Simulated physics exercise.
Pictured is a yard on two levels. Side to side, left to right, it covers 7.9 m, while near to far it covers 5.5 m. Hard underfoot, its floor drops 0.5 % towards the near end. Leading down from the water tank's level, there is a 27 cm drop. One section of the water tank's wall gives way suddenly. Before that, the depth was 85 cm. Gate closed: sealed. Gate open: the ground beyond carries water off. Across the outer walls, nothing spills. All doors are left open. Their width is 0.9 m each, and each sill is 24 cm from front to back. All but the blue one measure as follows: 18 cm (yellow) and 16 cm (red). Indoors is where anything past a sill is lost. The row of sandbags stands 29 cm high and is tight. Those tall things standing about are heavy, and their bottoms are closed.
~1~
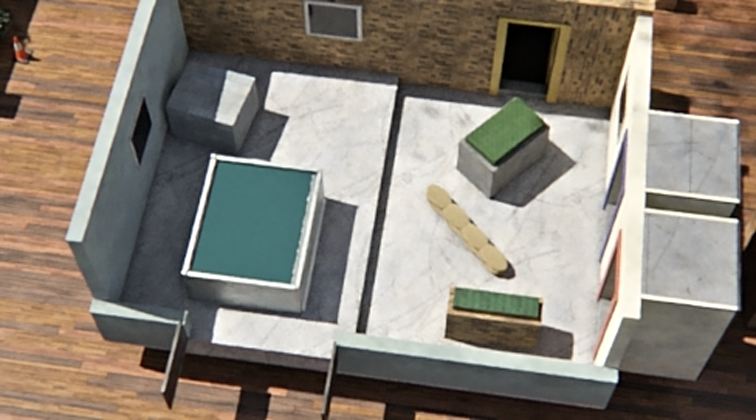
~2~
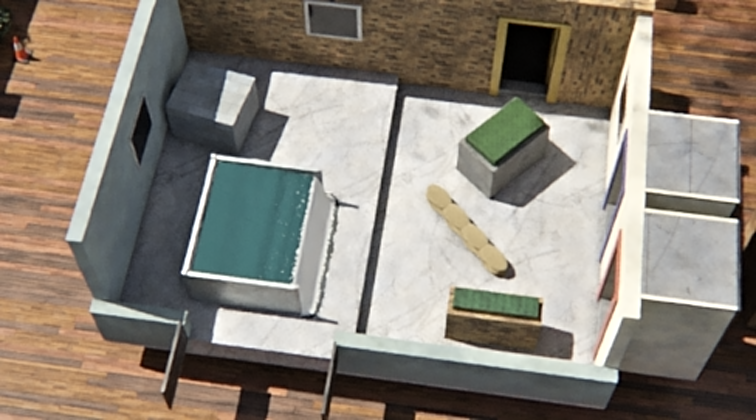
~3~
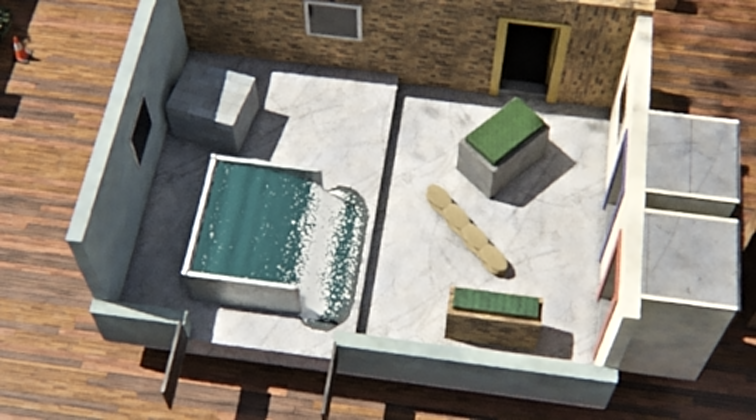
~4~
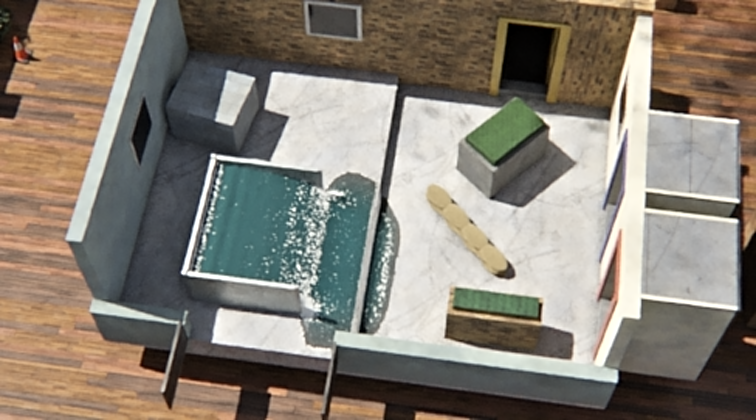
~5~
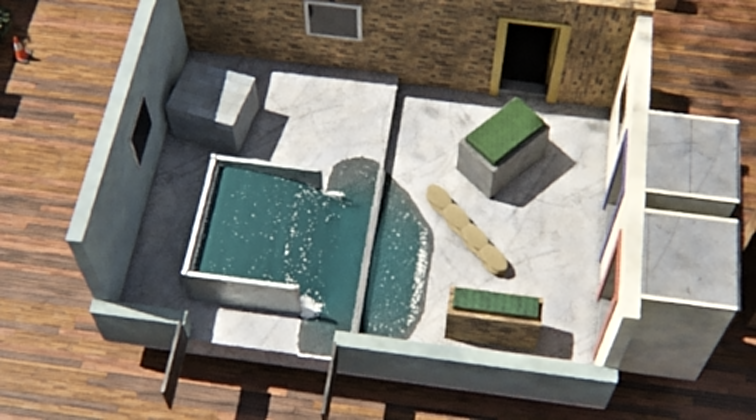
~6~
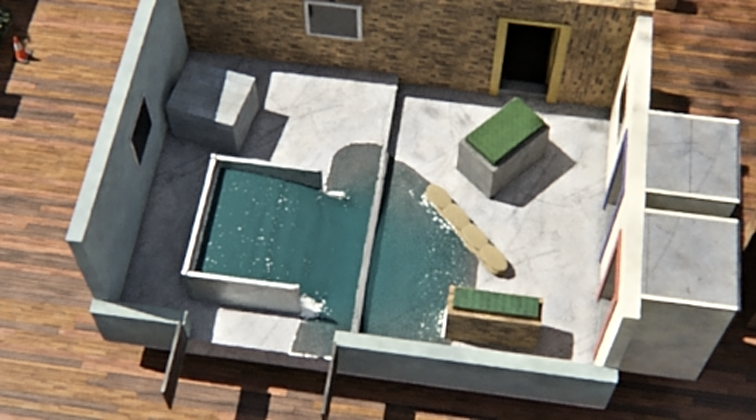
Water burst out of the right side of a square tank in a walled yard, spread across the pale floor, slipped over a low step, and reached the long tan block and a green-topped box.
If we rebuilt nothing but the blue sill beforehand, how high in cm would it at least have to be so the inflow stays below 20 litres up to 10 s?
It would have to reach roughly 12 cm.
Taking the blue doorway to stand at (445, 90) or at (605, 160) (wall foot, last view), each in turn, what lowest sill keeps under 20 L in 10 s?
About 14.5 cm for the first and 13.5 cm for the second.
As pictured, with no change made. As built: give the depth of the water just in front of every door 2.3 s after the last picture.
The yellow door has 10 cm, the red door 35 cm and the blue door 13 cm.
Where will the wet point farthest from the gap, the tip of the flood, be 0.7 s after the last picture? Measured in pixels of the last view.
Somewhere near the pixel (585, 385).
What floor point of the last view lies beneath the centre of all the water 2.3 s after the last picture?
Centre of the water: Approx. (432, 271) px.
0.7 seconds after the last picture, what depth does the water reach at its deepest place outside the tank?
46 cm.
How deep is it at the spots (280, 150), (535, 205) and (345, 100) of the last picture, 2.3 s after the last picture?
In that order: 0, 1 and 0 cm.
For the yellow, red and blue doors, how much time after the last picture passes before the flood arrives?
At yellow it's 1.2 s, at red 0.5 s, and at blue 1.4 s.
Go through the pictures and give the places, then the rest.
The first picture shows still water, 85 cm deep, in the water tank at (254, 222); the blue door at (613, 203) is dry.
In the second picture, water pours out at (309, 244) and has run 0.3 m, to (316, 308); about 7 cm deep outside, 85 cm at the back.
In the third picture, the front is at (351, 299), 0.8 m from the gap at (309, 246); 1.9 m2 of floor is wet, 82 cm left at the back.
In the fourth picture, the gap is at (309, 247), the front 1.4 m out at (384, 307); the back of the water tank holds 73 cm.
In the fifth picture, the front is at (420, 305), 2.0 m from the gap at (309, 248); 6.0 m2 of floor is wet, 72 cm left at the back.
In the sixth picture, the gap is at (309, 248), the front 2.7 m out at a hidden place; the back of the water tank holds 68 cm; 2.4 m in a straight line remain to the blue door at (613, 203).
Then, 0.7 s after the last picture water covers 40 % of the floor, deepest (46 cm) near (483, 291); it has not reached the blue door.
Then, 2.3 s after the last picture water covers 55 % of the floor, deepest (38 cm) near (591, 295); 13 cm at the blue door, 0 litres in over its 24 cm sill.
Then, 9.3 s after the last picture water covers 55 % of the floor, deepest (21 cm) near (590, 314); 12 cm at the blue door, 0 litres in over its 24 cm sill.
At the blue door as built, the water peaked near 16 cm, 7.3 s after the last picture.
With a sill of 10.5 cm, 31 litres would have come in within the 10 s; with 14.5 cm, 8 litres. So under 20 litres takes about 12 cm.
